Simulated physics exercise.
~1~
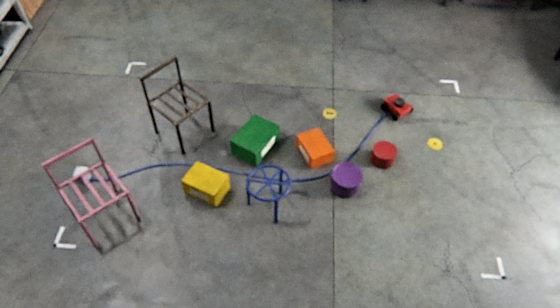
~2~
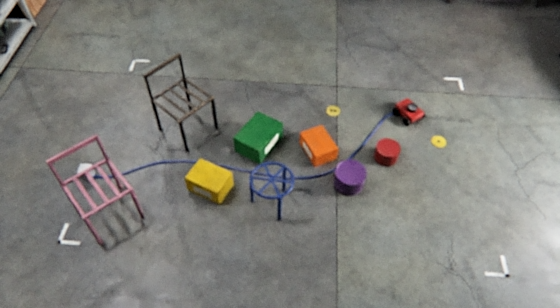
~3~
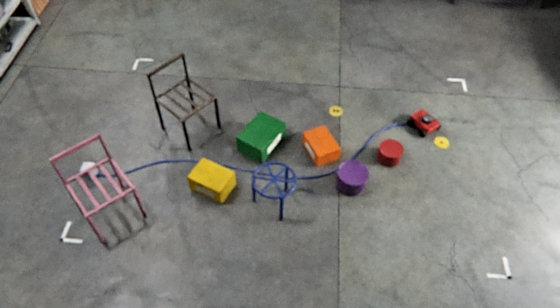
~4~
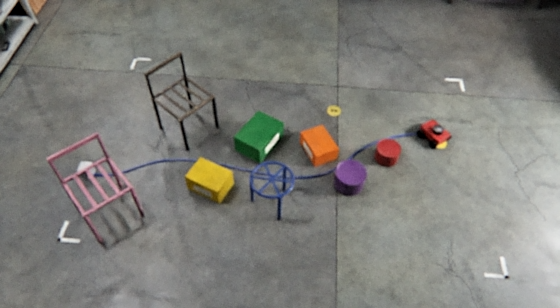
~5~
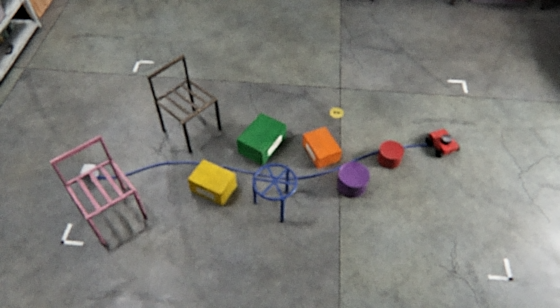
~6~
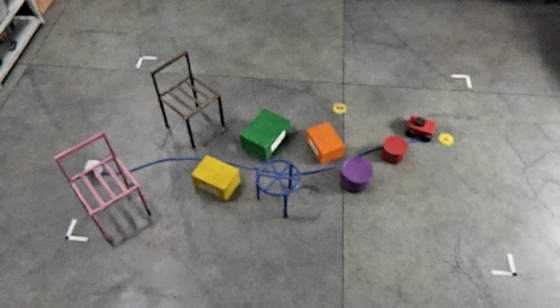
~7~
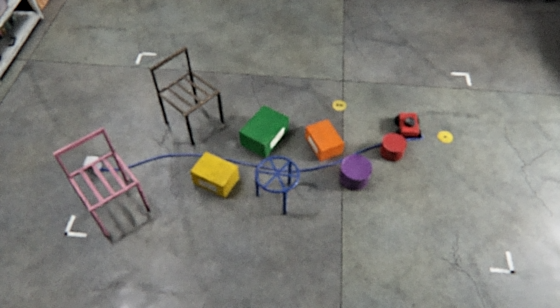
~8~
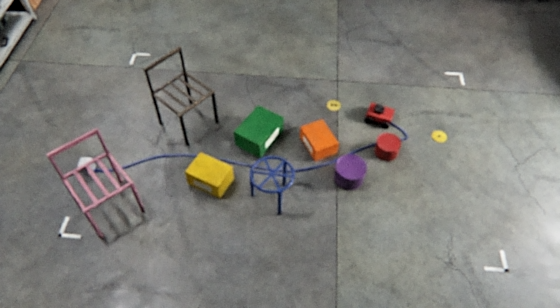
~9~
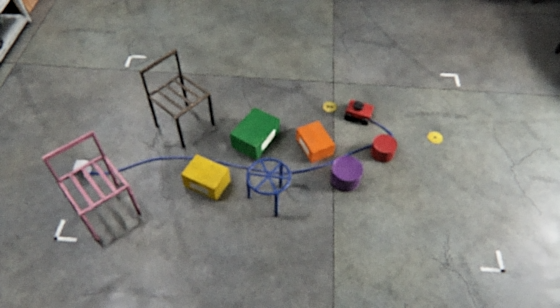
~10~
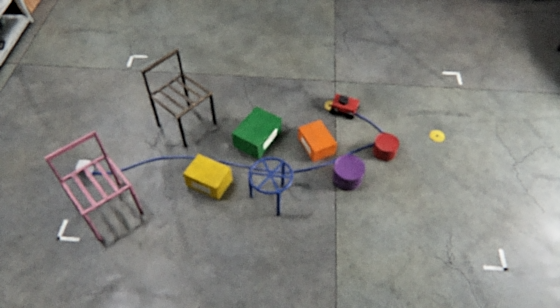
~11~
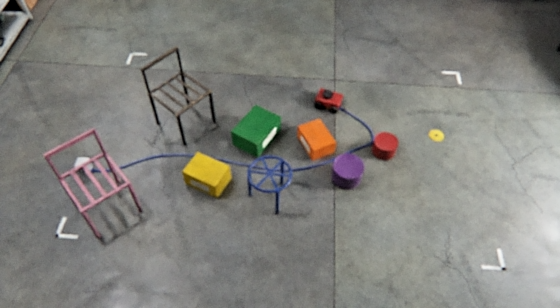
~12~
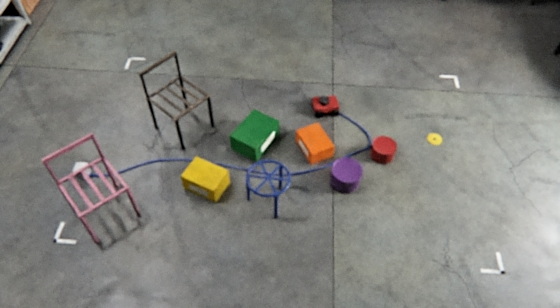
The clip shows a small red cart trailing a blue lead on a concrete floor among chairs, a stool, boxes and round containers. It moves right to one yellow mark, then turns back left past the red bin to another, ending there with everything else still in place.
